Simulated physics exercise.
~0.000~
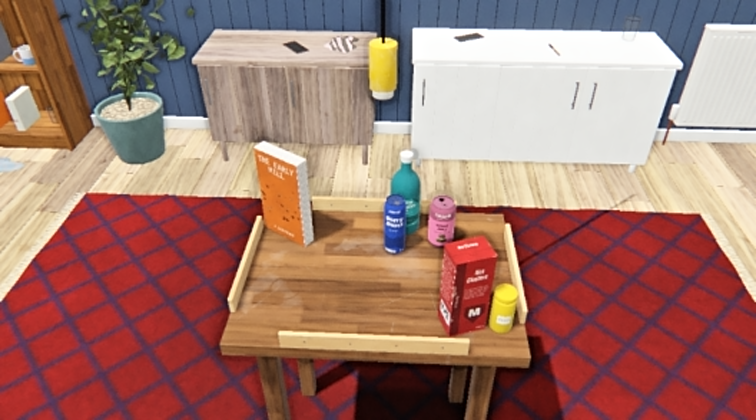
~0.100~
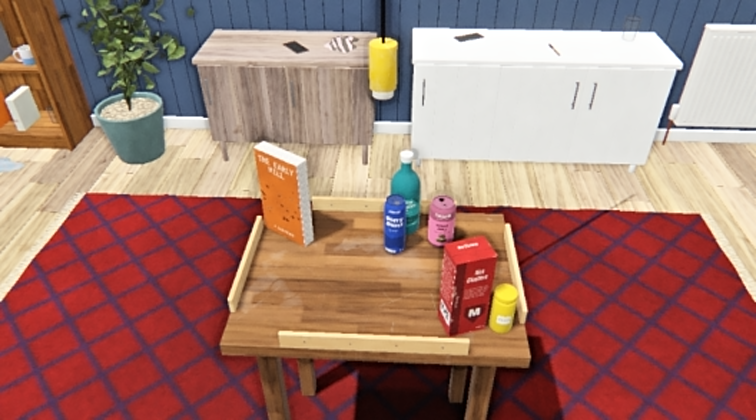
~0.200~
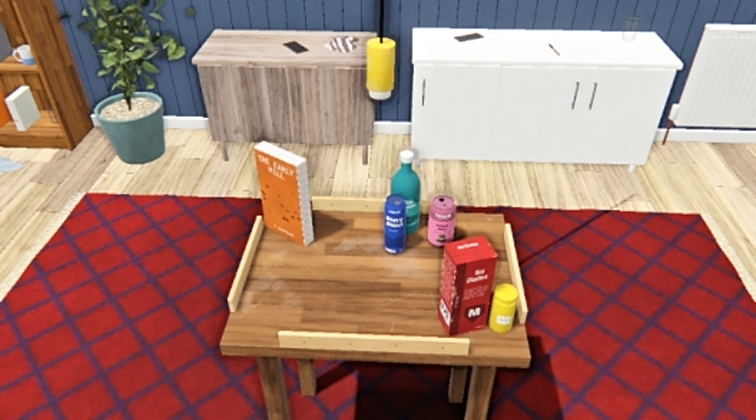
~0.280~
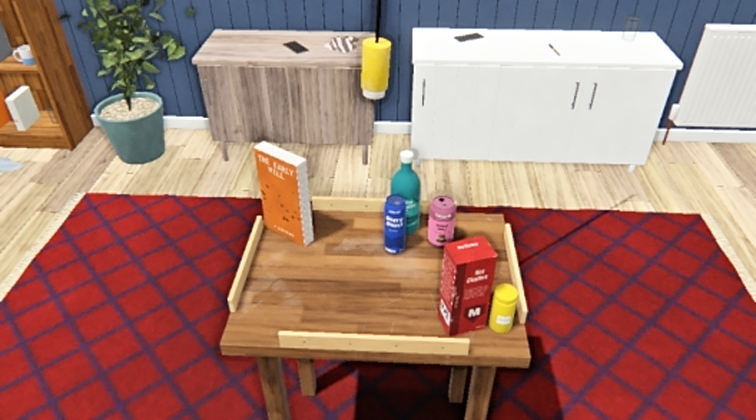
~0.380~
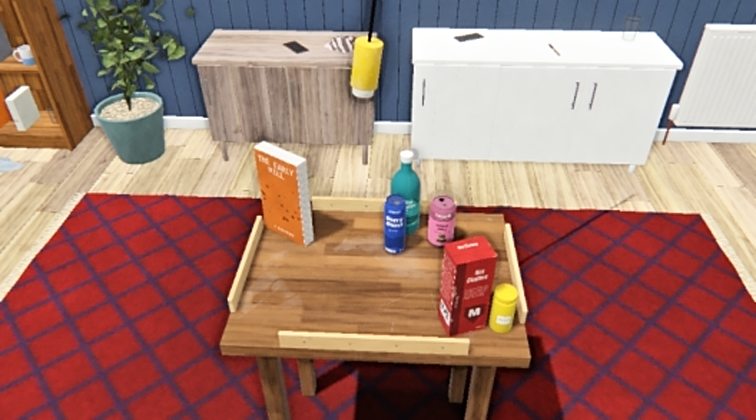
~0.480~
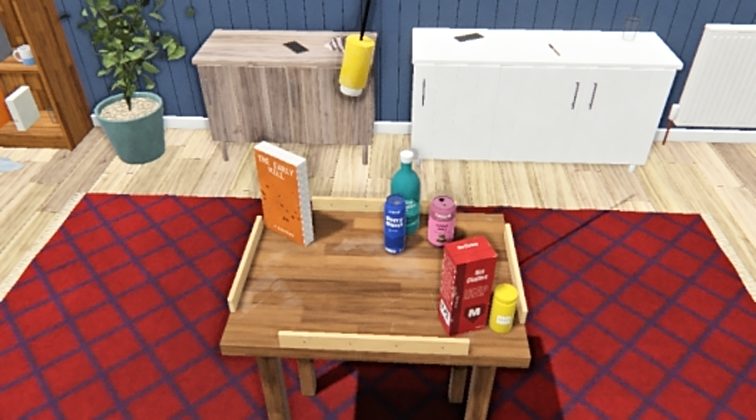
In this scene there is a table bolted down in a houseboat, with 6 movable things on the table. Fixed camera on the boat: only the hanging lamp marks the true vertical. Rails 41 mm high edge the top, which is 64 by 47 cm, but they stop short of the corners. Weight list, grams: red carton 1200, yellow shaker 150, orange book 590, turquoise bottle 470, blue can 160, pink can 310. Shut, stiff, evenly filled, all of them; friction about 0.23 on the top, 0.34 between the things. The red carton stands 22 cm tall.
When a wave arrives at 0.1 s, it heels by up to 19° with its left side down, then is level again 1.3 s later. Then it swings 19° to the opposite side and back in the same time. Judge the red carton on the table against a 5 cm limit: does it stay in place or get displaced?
It stays in place.
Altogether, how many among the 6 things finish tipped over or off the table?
The number is 1.
After 0.98 s, floor tilted 14°, left side down; red carton slid 9 cm near (425, 286); orange book tipped 11° from how it sat; blue can slid 8 cm.
After 1.48 s, floor tilted 1°, right side down; orange book now off the table; red carton slid 17 cm near (386, 285); turquoise bottle slid 15 cm.
After 2.28 s, floor tilted 14°, right side down; red carton slid 8 cm near (426, 286); turquoise bottle slid 7 cm; yellow shaker slid 7 cm.
At rest (3.2 s), off the table, orange book; the other 5 in place, give or take 5 cm. In the last view, red carton near (465, 288).
